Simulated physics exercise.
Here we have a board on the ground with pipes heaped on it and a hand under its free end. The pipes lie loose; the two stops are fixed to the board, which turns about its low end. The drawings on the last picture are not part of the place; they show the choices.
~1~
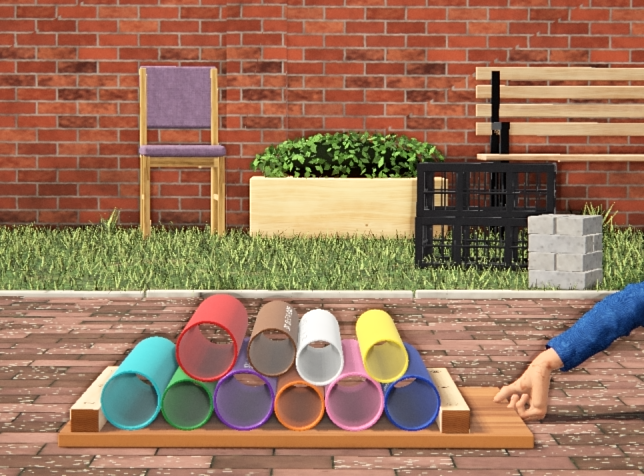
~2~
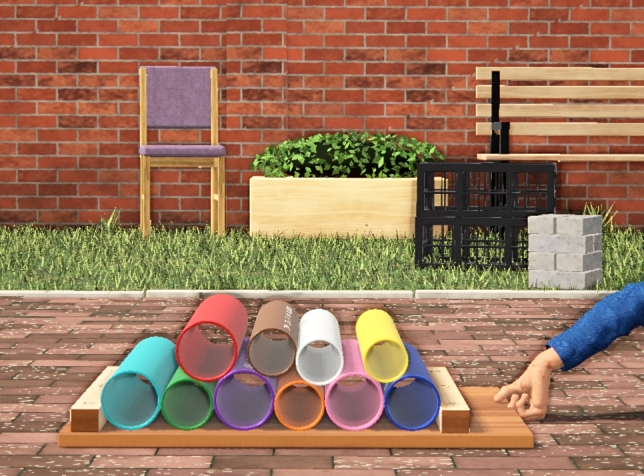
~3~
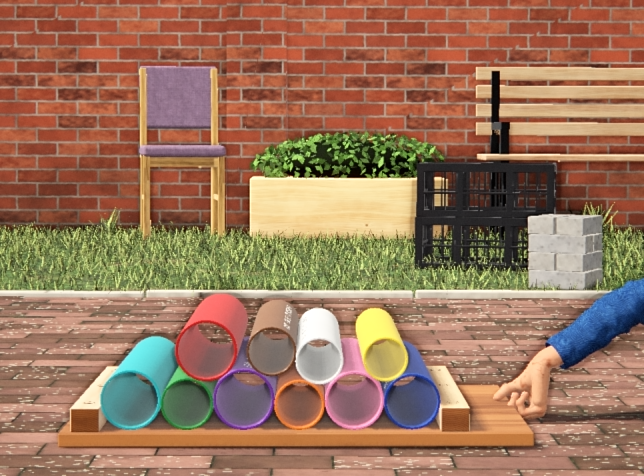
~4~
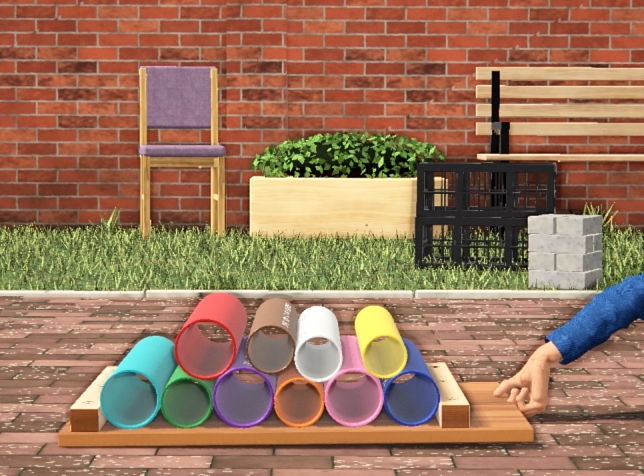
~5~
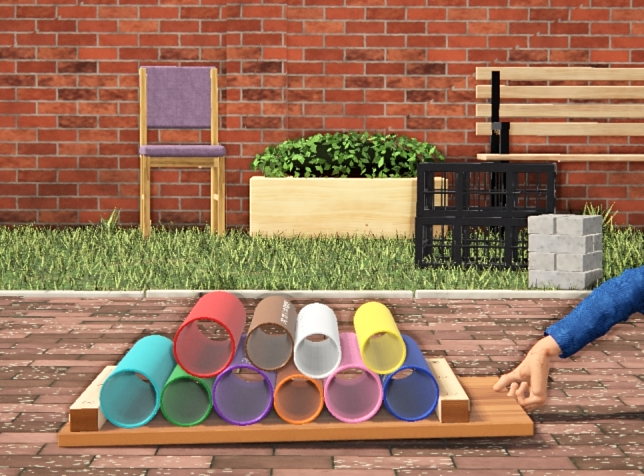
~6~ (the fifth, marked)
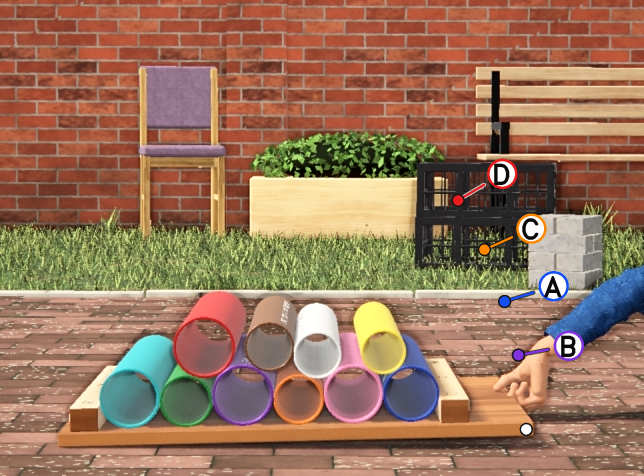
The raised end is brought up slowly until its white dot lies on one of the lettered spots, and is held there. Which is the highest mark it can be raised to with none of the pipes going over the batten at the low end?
At most to A.
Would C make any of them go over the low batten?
Yes, at C.
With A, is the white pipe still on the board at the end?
Yes.
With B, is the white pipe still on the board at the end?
Yes.
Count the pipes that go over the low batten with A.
It comes to none.
On the marked copy, A at (505, 301); B at (518, 355); C at (485, 249); D at (458, 200); the white dot at (527, 430).
Following A. Soon after the start, board at 13°.
Later, board at 18°.
In the end, board at 18°, none over the low batten.
As for the rest, B none over the low batten; C one over the low batten (red); D three over the low batten (white, red, brown).
